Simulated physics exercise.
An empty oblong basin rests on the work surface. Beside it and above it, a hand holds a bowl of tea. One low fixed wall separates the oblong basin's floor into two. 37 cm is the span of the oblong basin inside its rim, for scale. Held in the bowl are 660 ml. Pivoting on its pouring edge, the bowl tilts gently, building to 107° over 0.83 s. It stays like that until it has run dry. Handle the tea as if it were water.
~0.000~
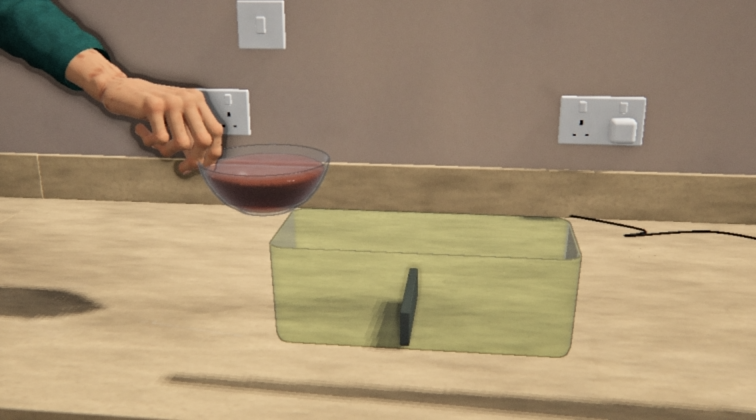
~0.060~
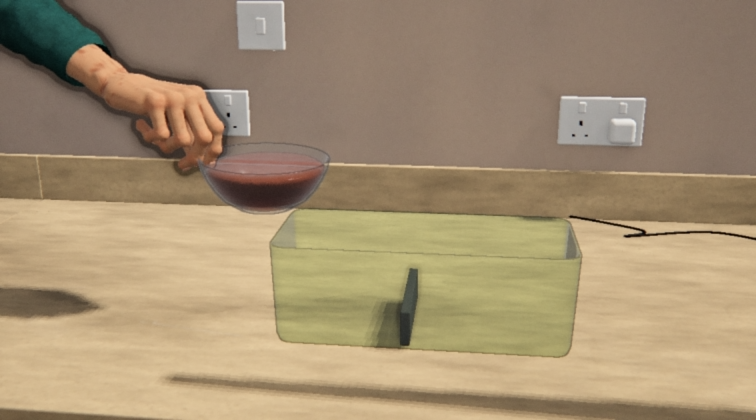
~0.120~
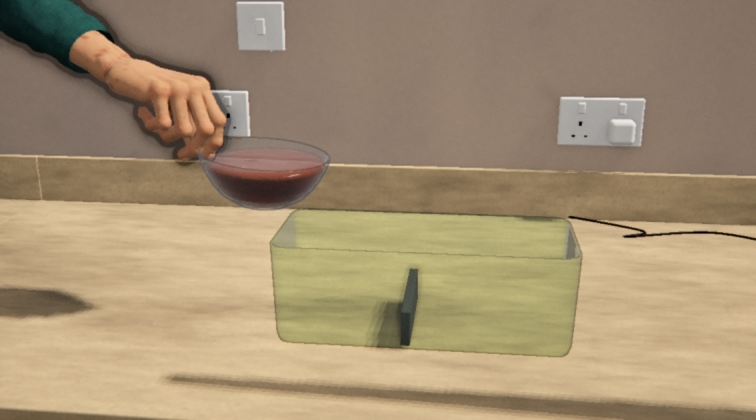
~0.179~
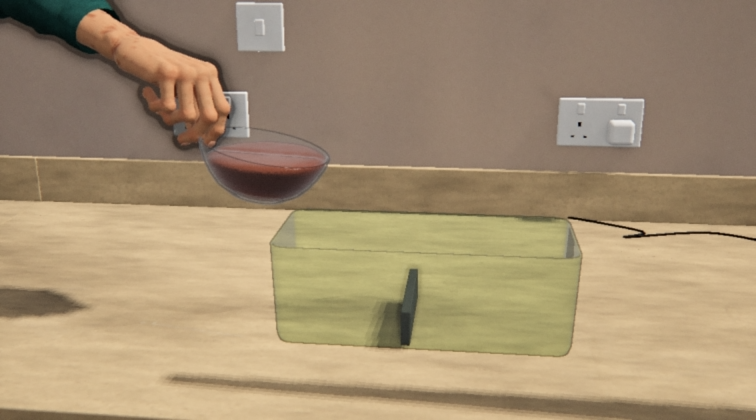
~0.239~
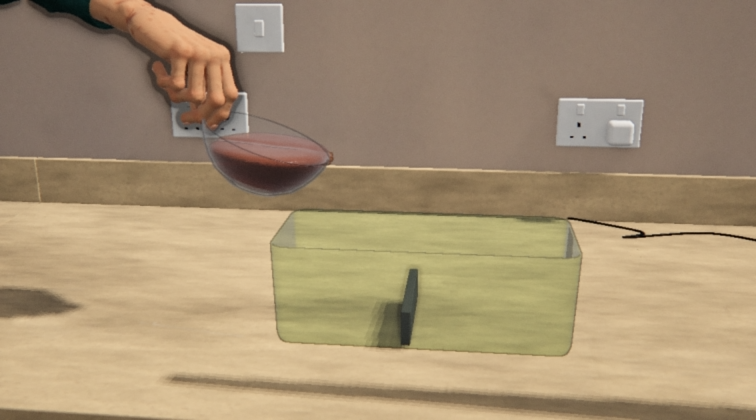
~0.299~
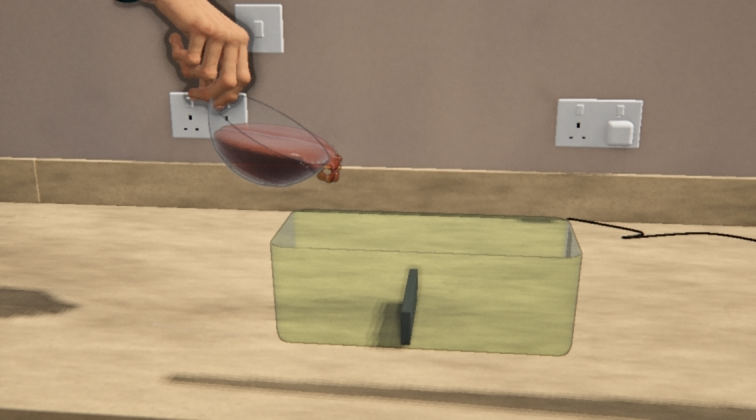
A hand gradually tilts a glass bowl rightward until reddish-brown tea starts passing its rim.
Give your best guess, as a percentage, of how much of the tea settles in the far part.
I would say 65 per cent of it settles there.
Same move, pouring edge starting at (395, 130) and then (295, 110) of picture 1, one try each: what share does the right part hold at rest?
90 in a hundred, followed by 35 in a hundred.
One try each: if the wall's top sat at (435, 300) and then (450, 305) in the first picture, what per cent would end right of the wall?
One try each: Around 30 percent and then around 15 percent.
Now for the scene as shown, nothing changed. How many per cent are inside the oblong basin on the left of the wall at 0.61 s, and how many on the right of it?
26 per cent left and 18 right, roughly.
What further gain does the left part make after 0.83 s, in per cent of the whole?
Near 2 percent, more or less.
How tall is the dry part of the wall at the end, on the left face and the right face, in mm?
Left side: Around 36 mm. Right side: Around 30 mm.
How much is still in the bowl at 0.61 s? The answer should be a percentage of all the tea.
Fraction remaining: Approx. 10 per cent.
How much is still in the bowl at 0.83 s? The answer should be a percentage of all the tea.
About 0 per cent.
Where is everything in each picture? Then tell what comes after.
It leans 0°; its right rim is at (328, 162); the tea meets the walls at (208, 164) and (326, 167); the oblong basin's rim runs from (282, 228) to (575, 239); the wall's top is at (410, 290), in the first frame.
It leans 1°; its right rim is at (328, 162); the tea meets the walls at (208, 162) and (326, 166), in the second frame.
It leans 5°; its right rim is at (328, 162); the tea meets the walls at (209, 157) and (326, 163), in the third frame.
It leans 12°; its right rim is at (328, 163); the tea meets the walls at (210, 150) and (327, 157), in the fourth frame.
It leans 20°; its right rim is at (328, 163); the tea meets the walls at (213, 139) and (327, 156); 3 per cent is over the edge, in the fifth frame.
It leans 31°; its right rim is at (327, 163); the tea meets the walls at (217, 128) and (321, 149); 10 per cent is over the edge, in the sixth frame.
After 0.61 s the tilt is 89° and 11 per cent is still to pour, 26 is left of the wall and 18 right of it.
After 0.83 s the tilt is 107° and 0 per cent is still to pour, 33 is left of the wall and 65 right of it.
After 1.07 s the tilt is 107° and 0 per cent is still to pour, 34 is left of the wall and 65 right of it.
After 1.33 s the tilt is 107° and 0 per cent is still to pour, 34 is left of the wall and 65 right of it.
In the end 34 per cent lies left of the wall, 65 right of it and 1 outside.
